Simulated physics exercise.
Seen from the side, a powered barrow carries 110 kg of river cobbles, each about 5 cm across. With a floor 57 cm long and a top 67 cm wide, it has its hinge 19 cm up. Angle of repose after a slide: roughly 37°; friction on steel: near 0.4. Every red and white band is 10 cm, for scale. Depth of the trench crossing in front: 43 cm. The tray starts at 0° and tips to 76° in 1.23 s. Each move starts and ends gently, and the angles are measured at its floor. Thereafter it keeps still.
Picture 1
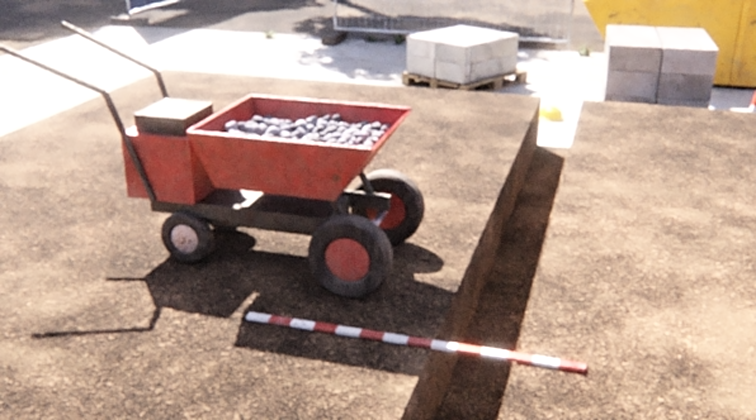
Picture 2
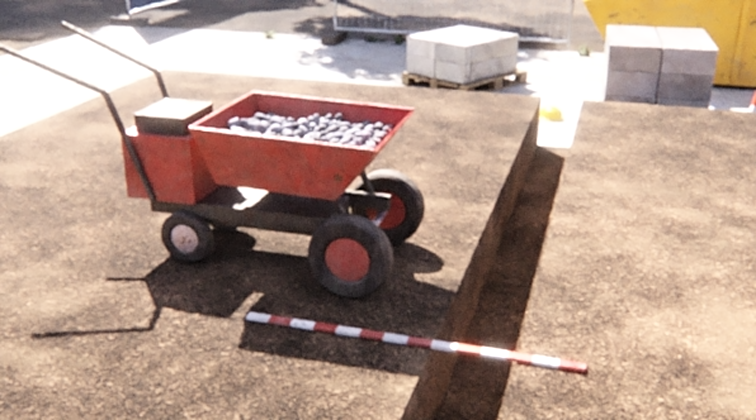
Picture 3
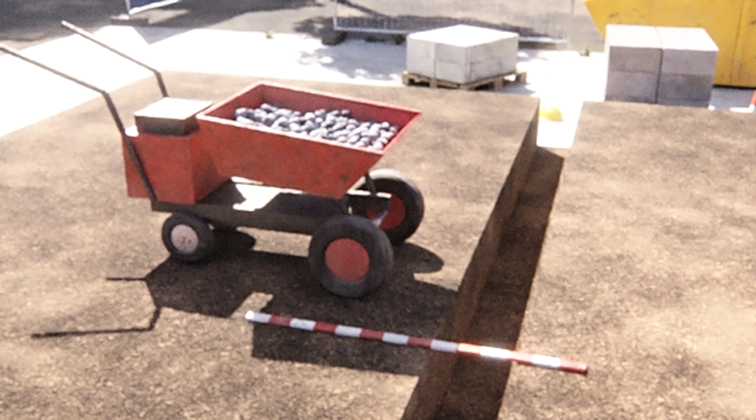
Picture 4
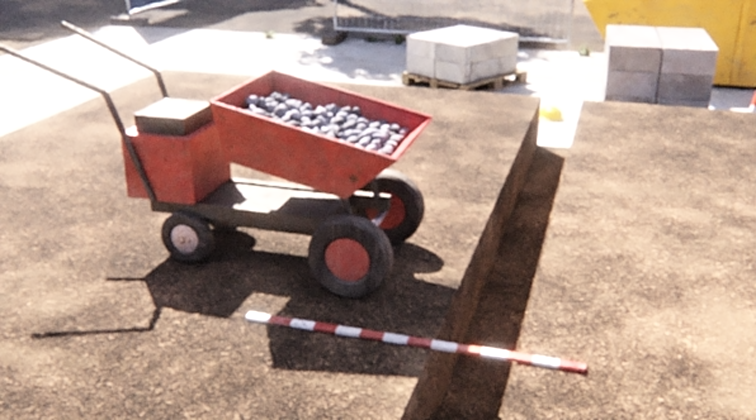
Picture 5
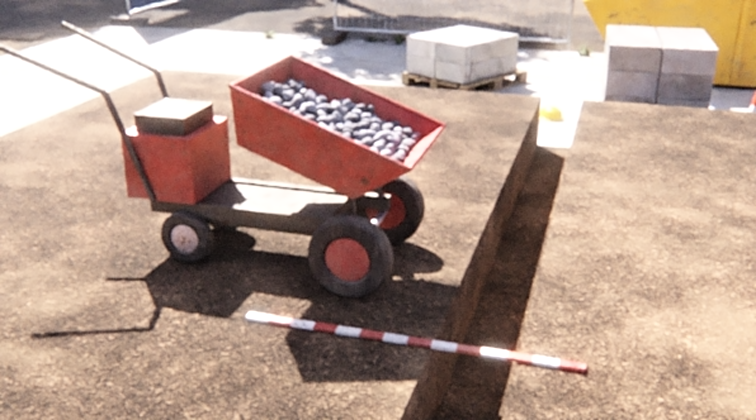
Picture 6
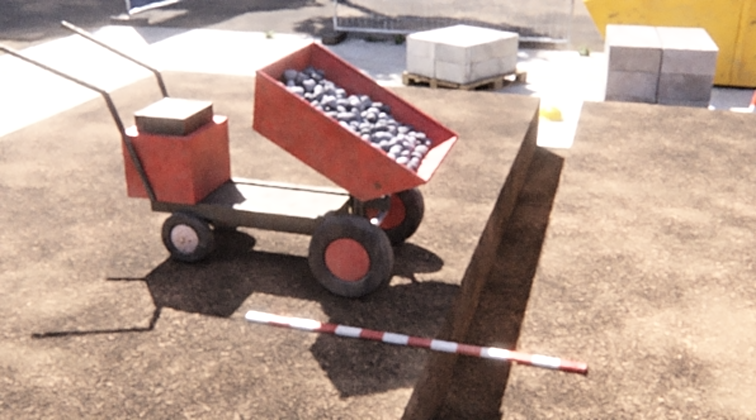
The red tray of a small wheeled barrow, loaded with grey stones, started out level, then tilted steadily steeper, its back end rising and its front lip dipping toward the trench on the right.
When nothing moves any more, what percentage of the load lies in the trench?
70 %.
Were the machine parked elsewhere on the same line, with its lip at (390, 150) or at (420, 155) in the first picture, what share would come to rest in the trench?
Roughly 50 in a hundred from the first, 20 in a hundred from the second.
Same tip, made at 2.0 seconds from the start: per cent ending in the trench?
With that change, it comes to around 80 per cent.
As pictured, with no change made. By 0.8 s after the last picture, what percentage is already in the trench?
Roughly 35 percent of the load.
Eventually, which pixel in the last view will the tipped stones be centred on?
Their middle lands near (513, 348).
Then, 0.4 s after the last picture the floor is at 64°, 100 % in the tray; the foremost stones are at (468, 213).
Then, 0.8 s after the last picture the floor is at 76°, 49 % in the tray, 35 % in the trench, 15 % past the trench; the foremost stones are at (594, 304).
Then, 1.2 s after the last picture the floor is at 76°, 14 % in the tray, 56 % in the trench, 30 % past the trench; the foremost stones are at (712, 313).
Then, 3.1 s after the last picture the floor is at 76°, 0 % in the tray, 70 % in the trench, 30 % past the trench; the foremost stones are past the picture's edge.
